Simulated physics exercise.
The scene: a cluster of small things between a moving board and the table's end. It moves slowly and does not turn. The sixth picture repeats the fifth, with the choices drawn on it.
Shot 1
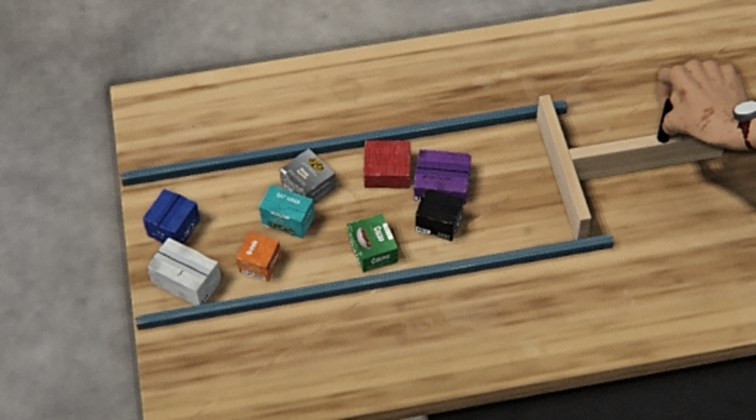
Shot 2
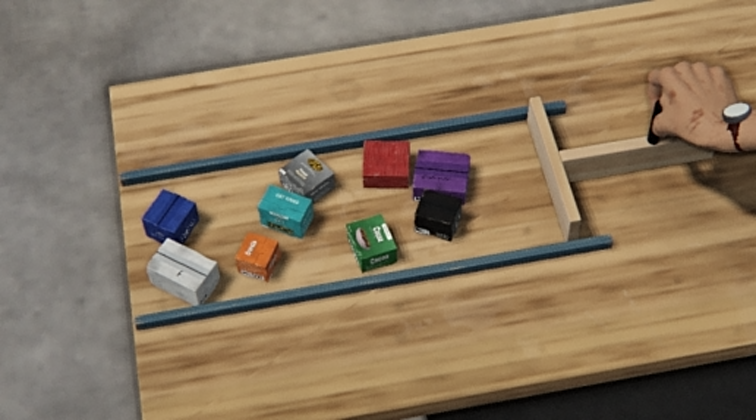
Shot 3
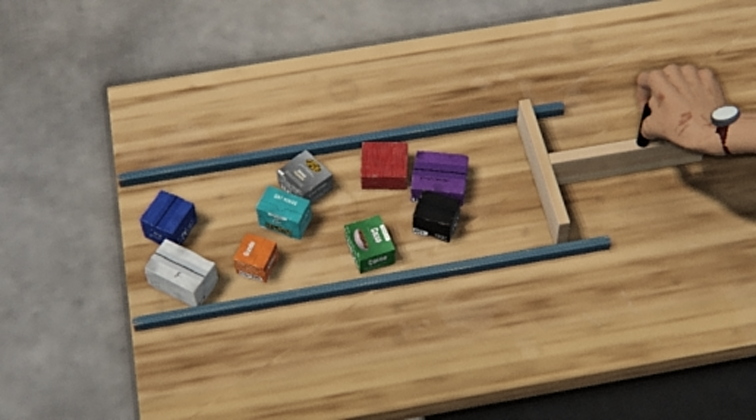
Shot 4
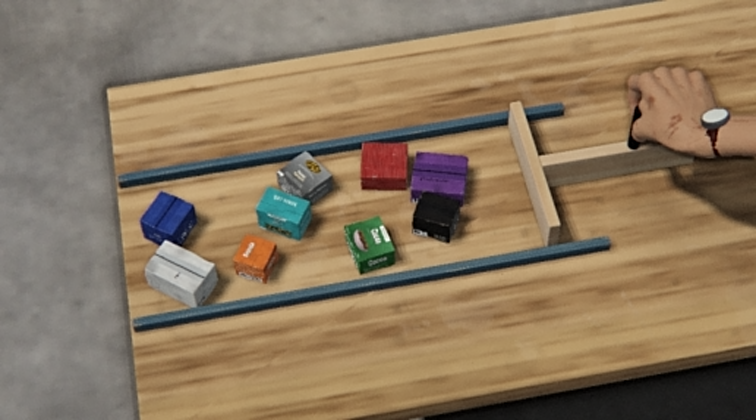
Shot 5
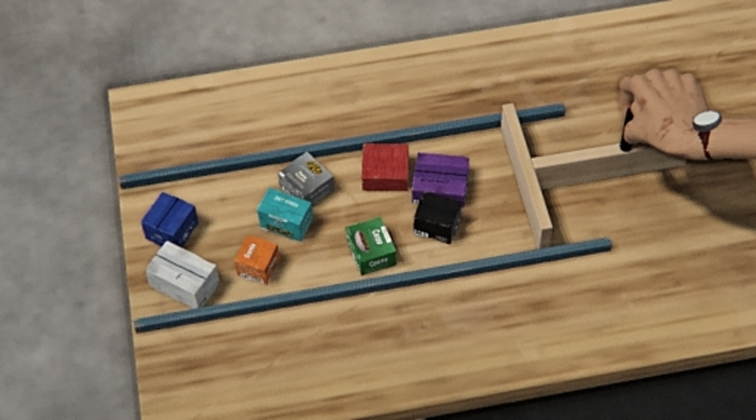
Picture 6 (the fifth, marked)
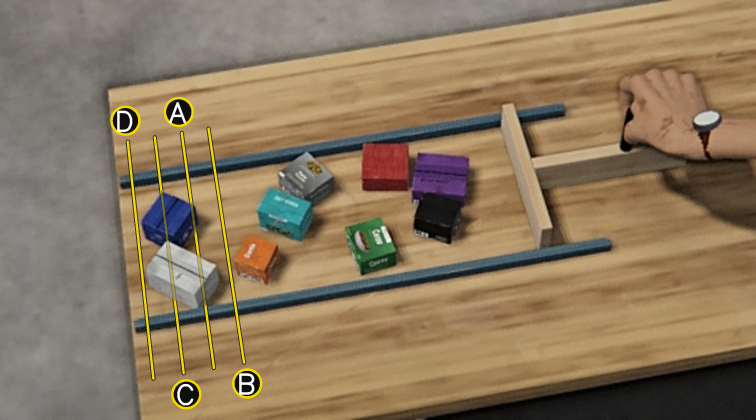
The footage shows a hand with a wristwatch slowly pushing a wooden T-shaped board leftward between two blue rails on a wooden table, while the small colored boxes scattered ahead of it stay essentially still, untouched by the board.
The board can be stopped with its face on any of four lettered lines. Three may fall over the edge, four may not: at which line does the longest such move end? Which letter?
The farthest such stop is B.
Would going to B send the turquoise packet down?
No.
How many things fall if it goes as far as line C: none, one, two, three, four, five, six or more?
Six or more.
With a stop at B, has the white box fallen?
Yes.
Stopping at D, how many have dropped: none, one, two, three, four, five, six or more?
In all, six or more.
On the copy, A at (197, 244); B at (225, 239); C at (168, 248); D at (140, 253).
On B. First, board (420, 182); red block (341, 172); green box (365, 248).
Then, board (312, 200); white box (169, 278); orange packet (221, 272).
Finally, board (226, 214); white box over the edge; blue box over the edge; two fallen.
By contrast, A drops four; C drops six; D drops nine.
